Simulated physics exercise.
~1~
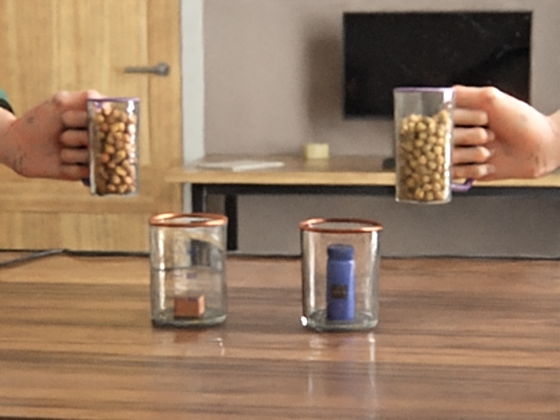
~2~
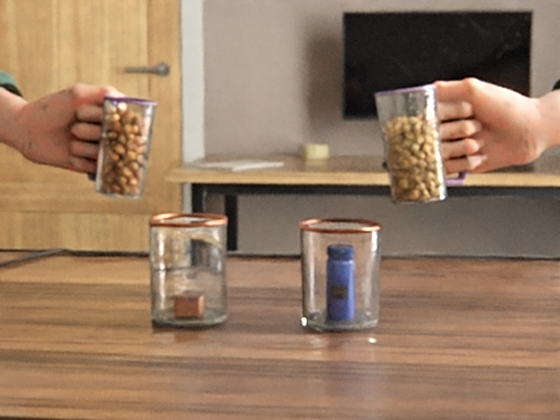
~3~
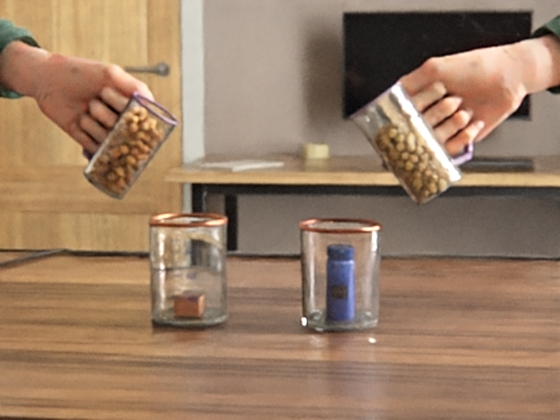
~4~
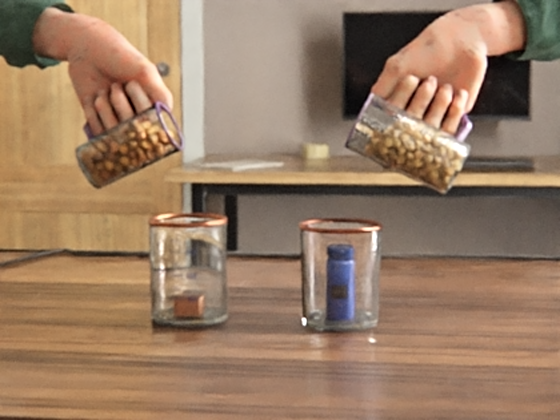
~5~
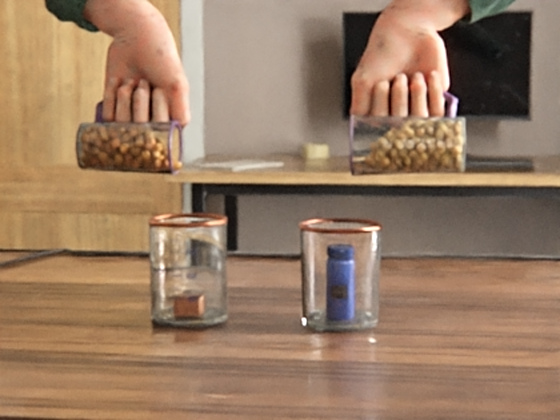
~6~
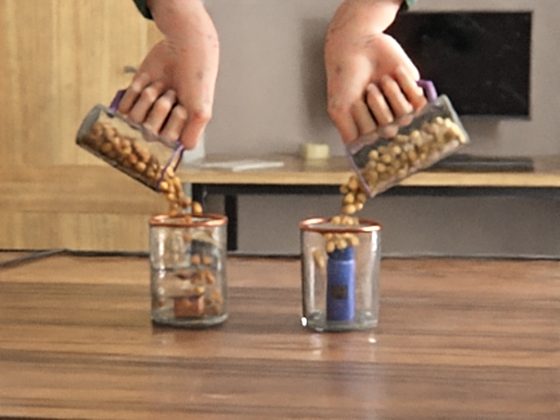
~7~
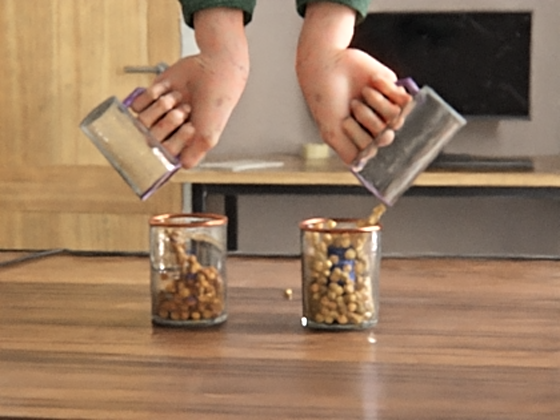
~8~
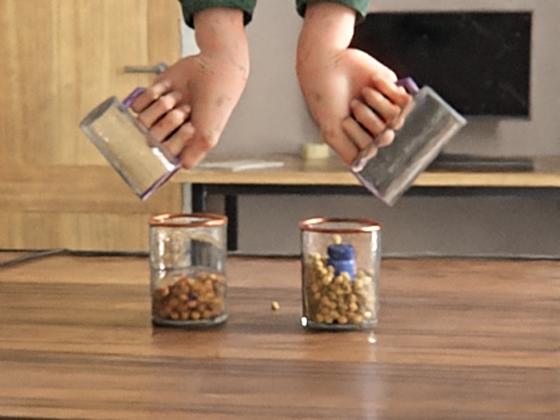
Two hands hold clear cups of small tan nuggets above two glasses on a wooden table, the left glass holding a small reddish-brown block and the right a taller blue bottle. The hands tilt the cups inward until they lie on their sides, with nothing falling yet. Tipped further, both cups pour their pieces down around the objects. The cups end upside down and empty, still held over the glasses. The block is now buried in a shallow pile, while the blue top still shows above a fuller one, and one stray piece rests on the table.
